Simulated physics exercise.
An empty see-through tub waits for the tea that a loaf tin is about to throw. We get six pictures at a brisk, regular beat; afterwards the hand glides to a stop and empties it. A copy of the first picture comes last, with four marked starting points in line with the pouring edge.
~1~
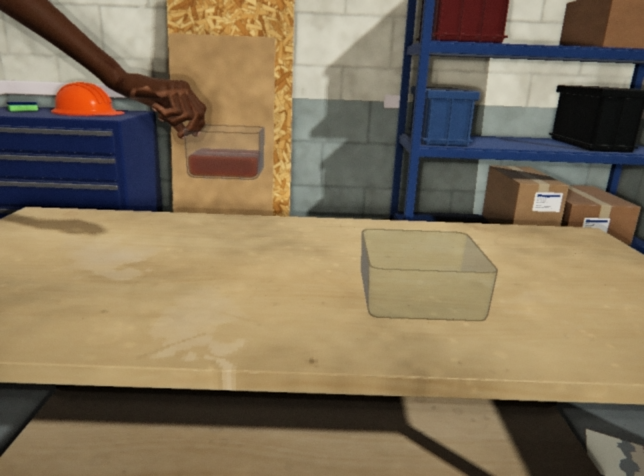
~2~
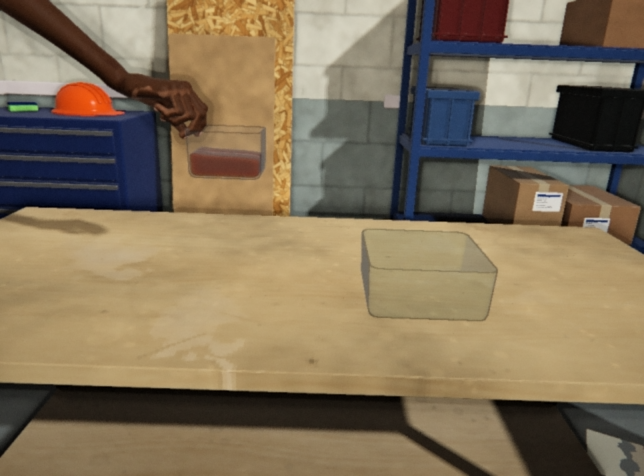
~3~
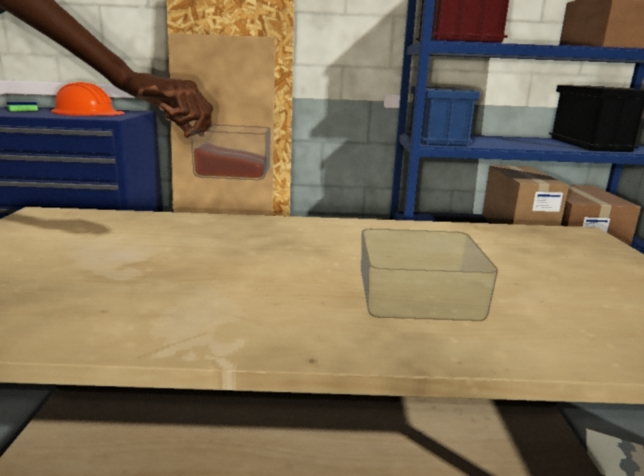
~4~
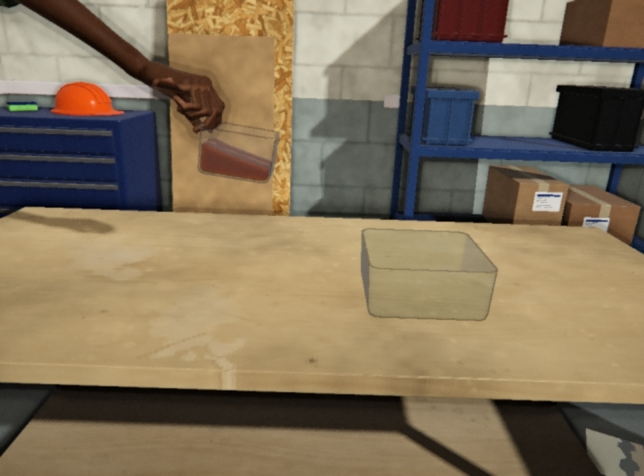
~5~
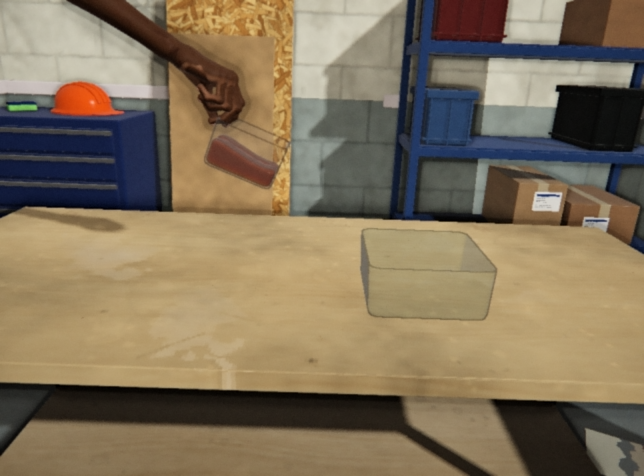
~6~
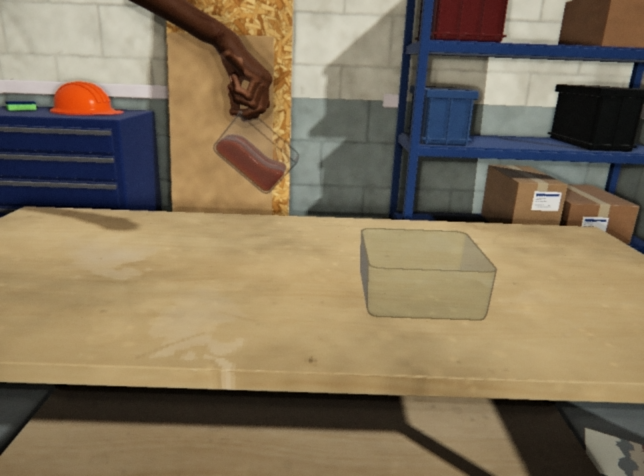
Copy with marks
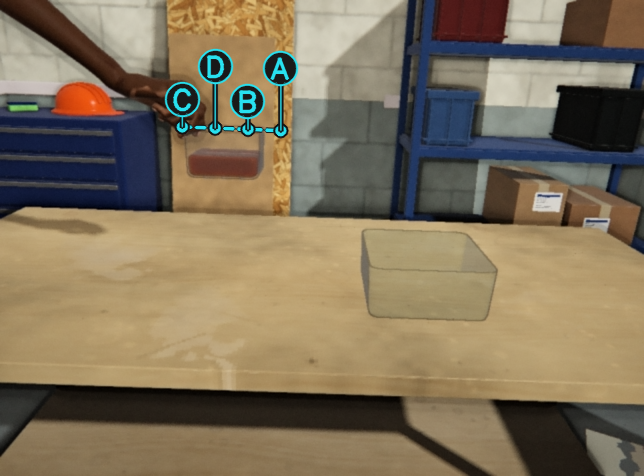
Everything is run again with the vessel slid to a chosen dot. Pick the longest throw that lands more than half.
The answer is dot A.
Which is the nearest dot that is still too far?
B.
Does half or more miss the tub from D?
Yes.
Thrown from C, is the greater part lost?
Yes, it does.
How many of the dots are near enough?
One of them.
In cyan, A at (280, 130); B at (247, 129); C at (182, 127); D at (215, 128).
For dot A, about 68 % lands in the tub, 16 % falls short and 16 % goes beside or beyond.
For dot B, about 11 % lands in the tub, 86 % falls short.
For dot C, about 0 % lands in the tub, 100 % falls short.
For dot D, about 0 % lands in the tub, 100 % falls short.
